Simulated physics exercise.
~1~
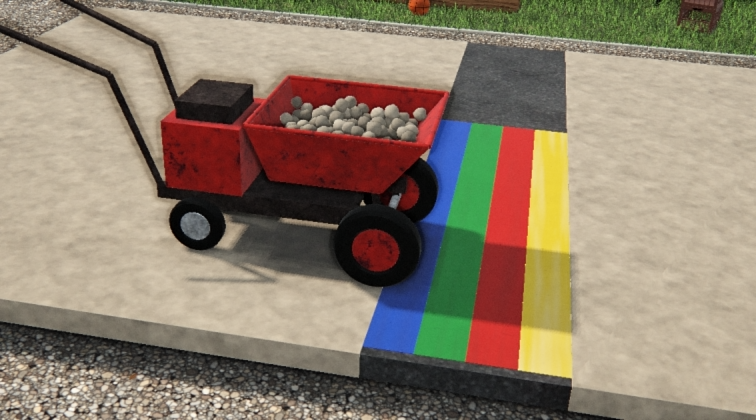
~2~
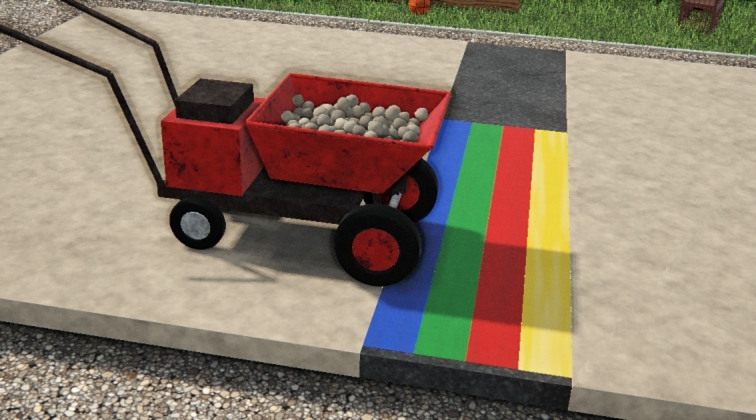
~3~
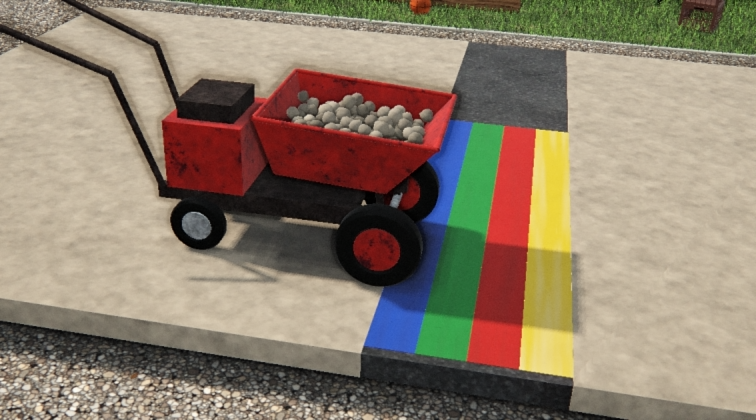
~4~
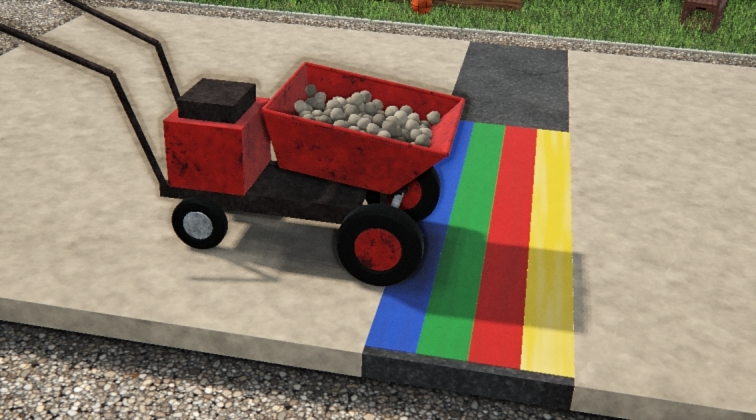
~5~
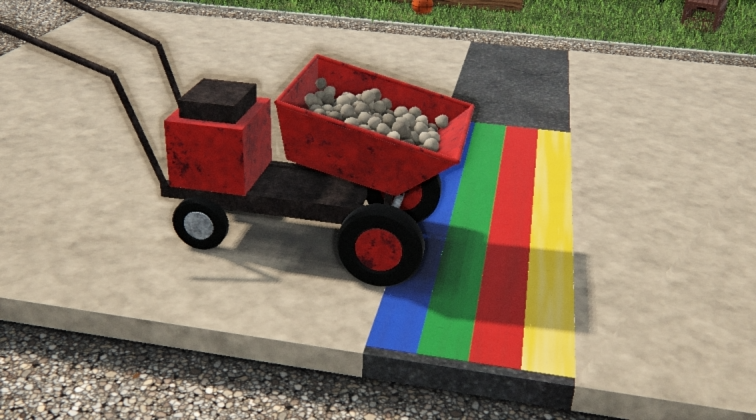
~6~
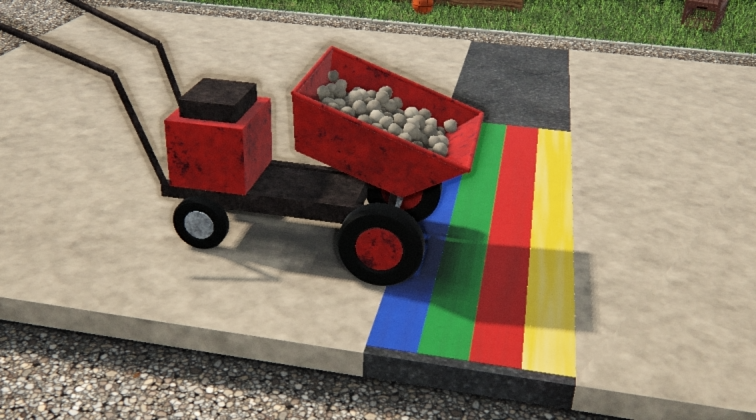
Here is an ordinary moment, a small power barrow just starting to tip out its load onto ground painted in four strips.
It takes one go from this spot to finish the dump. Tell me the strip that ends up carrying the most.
Yellow.
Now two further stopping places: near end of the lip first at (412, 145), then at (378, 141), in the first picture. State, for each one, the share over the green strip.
0 and 20 in a hundred, in that order.
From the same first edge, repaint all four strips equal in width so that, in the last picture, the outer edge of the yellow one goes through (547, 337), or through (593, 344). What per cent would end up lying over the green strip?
I'd say about 0 % for the first and about 0 % for the second.
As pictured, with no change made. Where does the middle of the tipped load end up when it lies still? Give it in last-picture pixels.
I'd put the middle somewhere around (552, 265).
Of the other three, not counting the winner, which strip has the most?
Second: The strip in red.
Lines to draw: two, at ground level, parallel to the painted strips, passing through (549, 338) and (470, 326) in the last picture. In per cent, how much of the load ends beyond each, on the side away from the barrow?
I reckon some 50 per cent and some 90 per cent.
Soon, skip tipped steeply; all in the skip.
A while on, skip tipped steeply; most in the skip; a small part over the red strip; a small part over the yellow strip; a stray few off the paint.
Towards the end, skip tipped right over; a small part in the skip; about a quarter over the red strip; about a third over the yellow strip; about a quarter off the paint.
Finally, skip tipped right over; a small part in the skip; none over the blue strip; none over the green strip; about a quarter over the red strip; about a third over the yellow strip; about a quarter off the paint.
